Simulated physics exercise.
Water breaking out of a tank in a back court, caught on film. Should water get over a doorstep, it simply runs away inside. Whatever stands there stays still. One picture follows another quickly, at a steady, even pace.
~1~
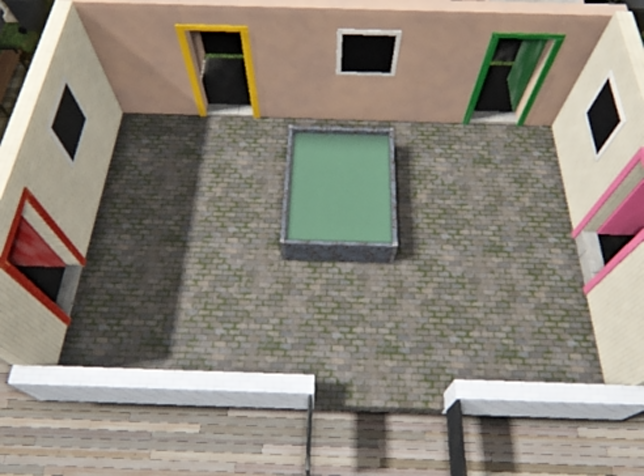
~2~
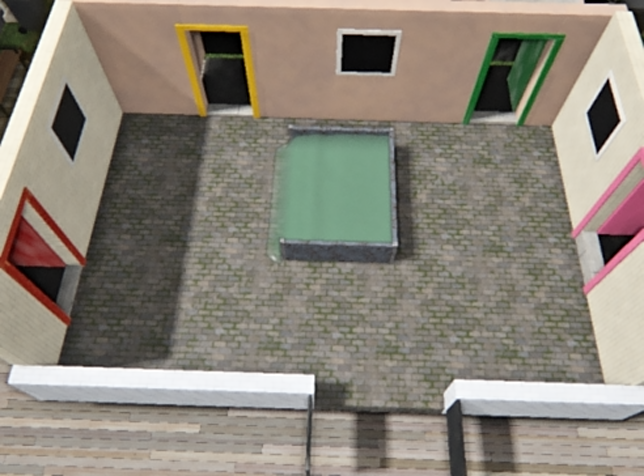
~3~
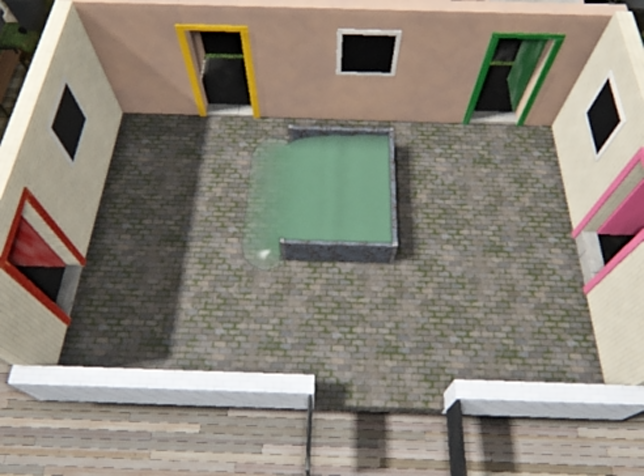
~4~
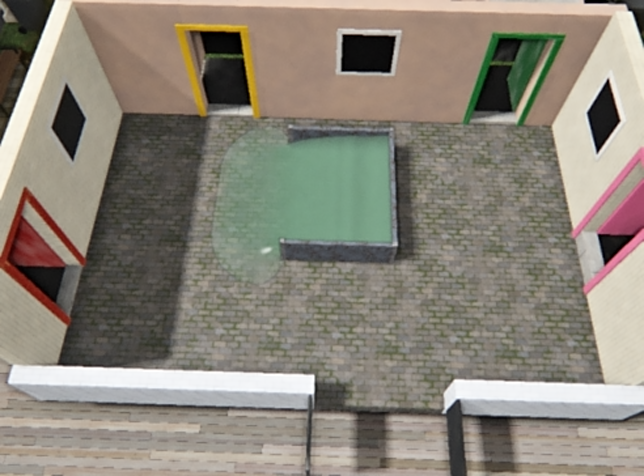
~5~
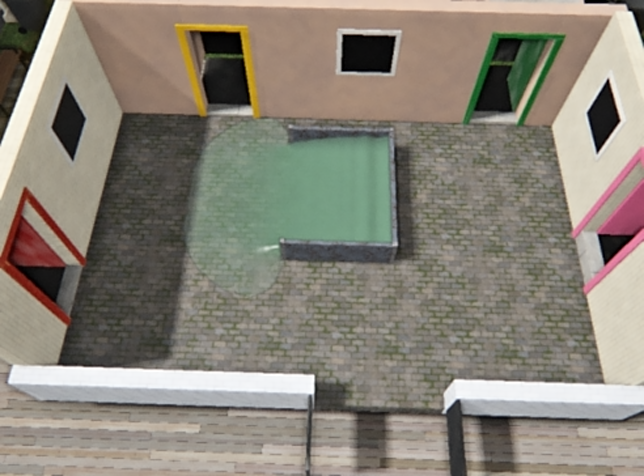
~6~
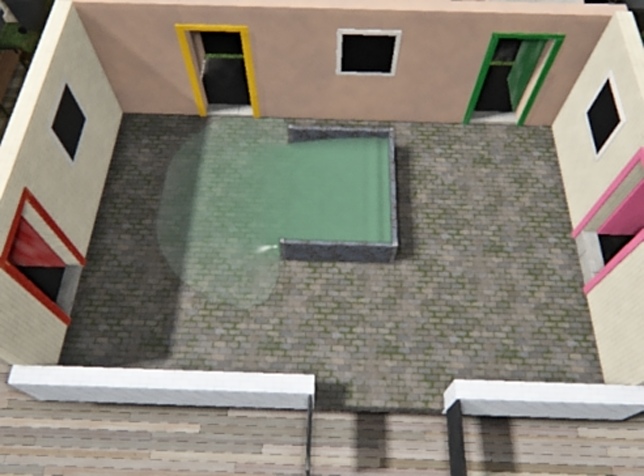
A water tank in the middle of a walled courtyard held still green water, then its left side opened and the water poured out, spreading leftward across the paving in a widening, rounded sheet.
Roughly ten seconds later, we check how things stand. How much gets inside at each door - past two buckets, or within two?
The red door past two, the pink door within two, the green door within two, the yellow door past two.
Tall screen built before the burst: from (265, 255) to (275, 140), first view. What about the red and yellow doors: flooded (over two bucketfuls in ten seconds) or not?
Red falls short, yellow falls short.
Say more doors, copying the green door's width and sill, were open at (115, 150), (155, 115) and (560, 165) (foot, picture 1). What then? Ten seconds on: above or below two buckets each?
Each in turn, the new doors: Breaks the limit, breaks the limit, remains within bounds.
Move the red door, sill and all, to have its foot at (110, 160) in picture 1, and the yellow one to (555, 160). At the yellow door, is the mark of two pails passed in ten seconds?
The yellow door is spared.
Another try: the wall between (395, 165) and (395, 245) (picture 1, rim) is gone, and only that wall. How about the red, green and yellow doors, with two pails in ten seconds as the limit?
Red stays within the limit, green exceeds the limit, yellow stays within the limit.
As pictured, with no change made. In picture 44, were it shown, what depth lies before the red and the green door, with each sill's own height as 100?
Roughly 150 and 0 %.
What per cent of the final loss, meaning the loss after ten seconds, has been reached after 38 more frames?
I'd put it near 65 in a hundred.
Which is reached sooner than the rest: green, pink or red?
The red-painted one.
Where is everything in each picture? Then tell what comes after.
Still water in the water tank at (340, 185), in the first picture.
The front is at (285, 147), out from the gap at (290, 194), in the second picture.
Water pours out at (290, 196) and has run to (269, 142), in the third picture.
The front is at (257, 133), out from the gap at (290, 196), in the fourth picture.
The front is at (235, 130), out from the gap at (290, 196), in the fifth picture.
The front is at (178, 157), out from the gap at (290, 196), in the sixth picture.
A moment on, water covers 30 % of the floor; the red door not reached, the pink door not reached, the green door not reached, the yellow door wet at the sill, nothing in.
Next, water covers 35 % of the floor; the red door under two buckets in, the pink door not reached, the green door not reached, the yellow door under two buckets in.
Then, water covers 40 % of the floor; the red door over two buckets in, the pink door not reached, the green door not reached, the yellow door over two buckets in.
Later, water covers 60 % of the floor; the red door over two buckets in, the pink door not reached, the green door not reached, the yellow door over two buckets in.
In the end, water covers 90 % of the floor; the red door over two buckets in, the pink door wet at the sill, nothing in, the green door wet at the sill, nothing in, the yellow door far over two buckets in.
